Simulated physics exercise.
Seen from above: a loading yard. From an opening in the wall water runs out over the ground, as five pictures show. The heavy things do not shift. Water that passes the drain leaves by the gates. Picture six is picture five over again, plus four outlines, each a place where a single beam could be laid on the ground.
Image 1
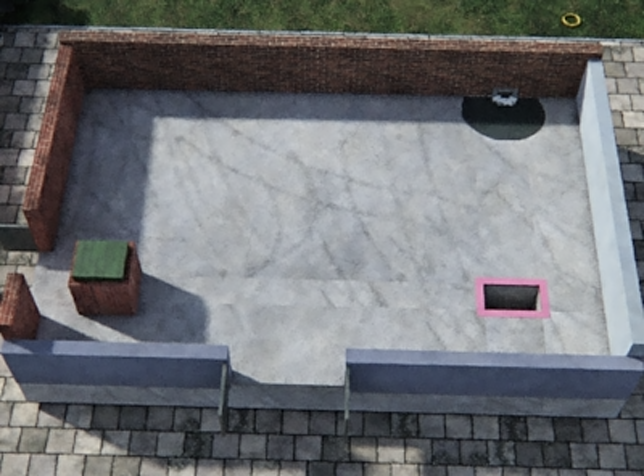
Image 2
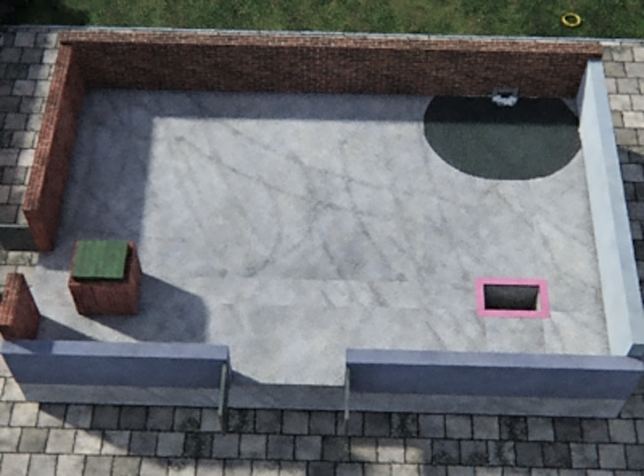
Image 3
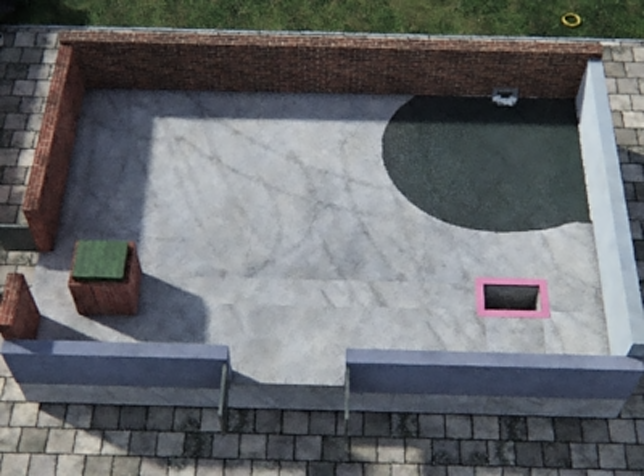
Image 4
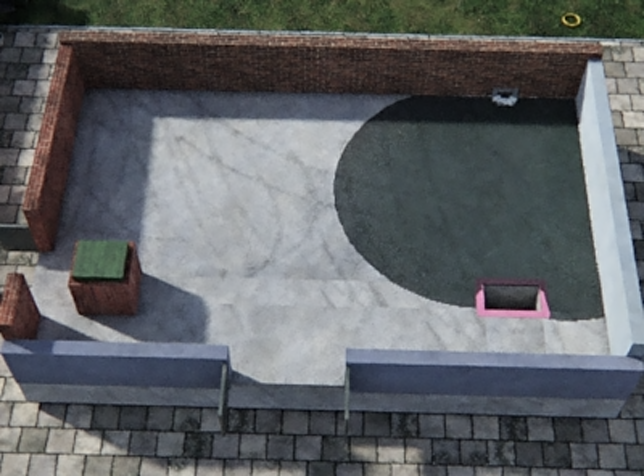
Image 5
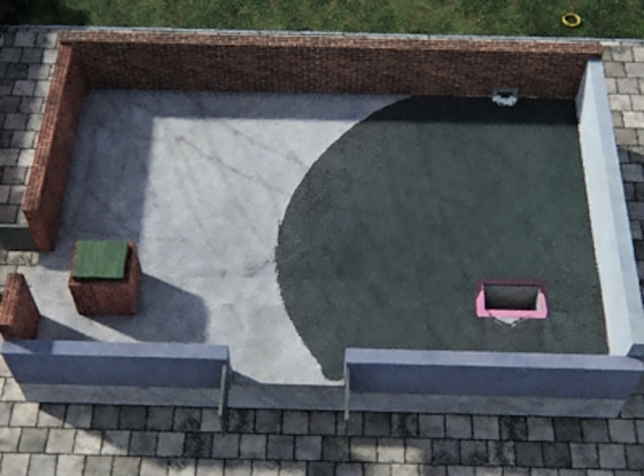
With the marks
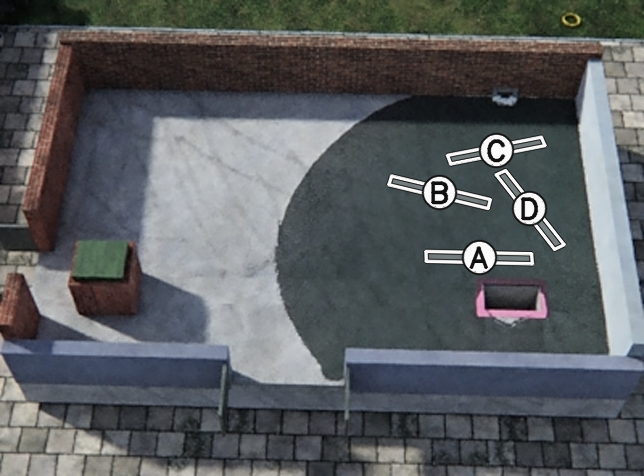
A walled loading yard seen from above had a dark wet patch spreading from the outfall at the upper right, widening left and downward until it surrounded the pink drain pit and covered about half the ground.
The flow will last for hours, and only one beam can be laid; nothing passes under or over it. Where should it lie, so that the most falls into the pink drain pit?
Use position B.
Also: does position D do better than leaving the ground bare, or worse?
It is worse.
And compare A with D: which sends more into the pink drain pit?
The answer is D.
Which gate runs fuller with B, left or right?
The right one.
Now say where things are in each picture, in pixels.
In the first frame, outfall at (505, 93); pink drain pit at (512, 298); open gate at (47, 282); open gate at (288, 371); front seen at (520, 135), 2 % of the ground wet; pink drain pit still dry.
In the second frame, front seen at (524, 178), 9 % of the ground wet; pink drain pit still dry.
In the third frame, front seen at (414, 203), 18 % of the ground wet; pink drain pit still dry.
In the fourth frame, front seen at (552, 317), 32 % of the ground wet; pink drain pit taking water.
In the fifth frame, front seen at (326, 321), 48 % of the ground wet; pink drain pit taking water.
On the marked copy, A from (426, 256) to (531, 258); B from (390, 180) to (489, 204); C from (449, 159) to (543, 141); D from (500, 172) to (559, 247).
With A, about 16 % of the stream goes into the pink drain pit, about 79 % out by the gates.
With B, about 34 % of the stream goes into the pink drain pit, about 61 % out by the gates.
With C, about 19 % of the stream goes into the pink drain pit, about 78 % out by the gates.
With D, about 26 % of the stream goes into the pink drain pit, about 68 % out by the gates.
